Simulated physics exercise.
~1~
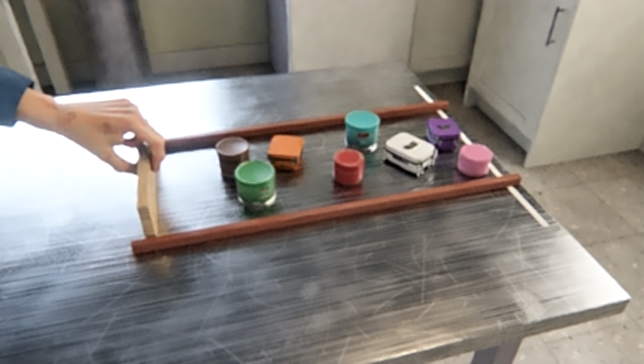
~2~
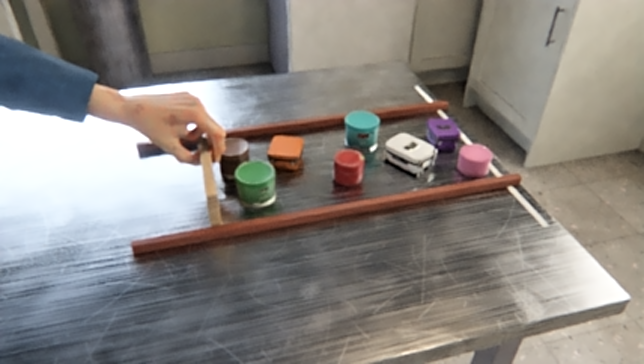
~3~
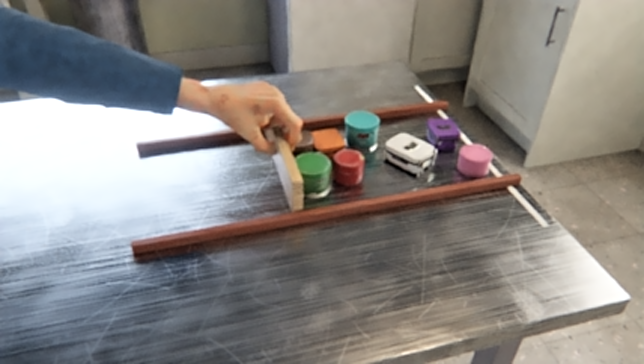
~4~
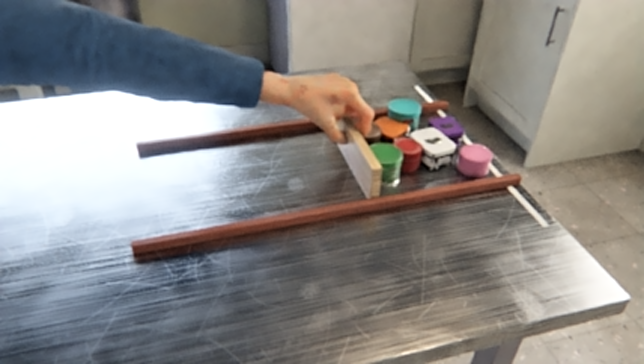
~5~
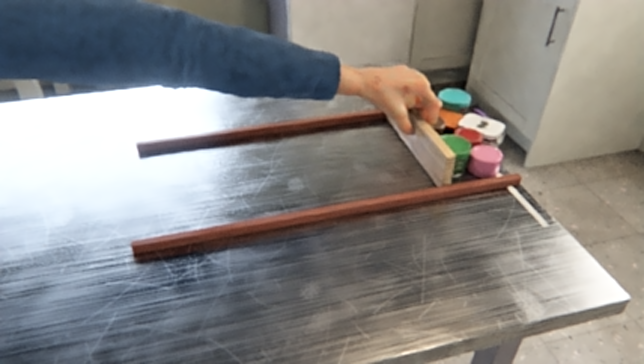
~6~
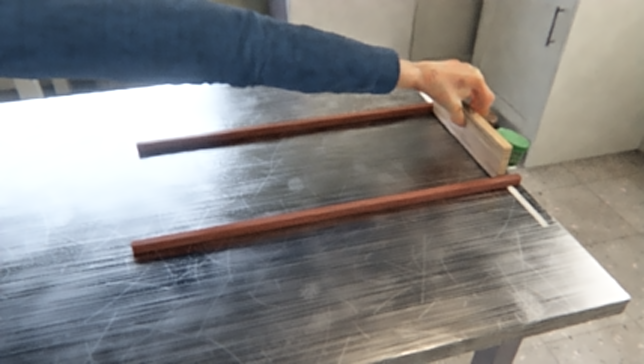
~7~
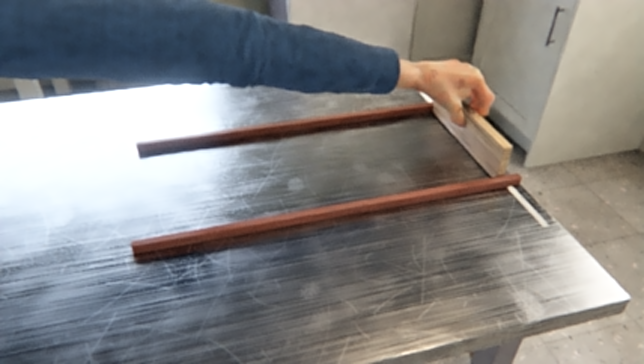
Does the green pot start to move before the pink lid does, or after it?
The green pot starts to move before the pink lid. The board is already pushing the green pot along while the pink lid stays in place near the tape, and the lid only shifts later.
The clip opens on a metal table where a hand holds an upright wooden board at the left end of two reddish-brown rails, with small colourful pots, lids and cases scattered between them. The hand slides the board to the right, reaching the brown and green pots first. They are pushed along as the orange, red and turquoise things bunch up ahead of the board. Near the white tape, the crowded group, now including the purple case and pink lid, shifts toward the table's end. The board stops by the tape with the green pot still visible beyond it, then that pot drops from view too, leaving the space between the rails empty.
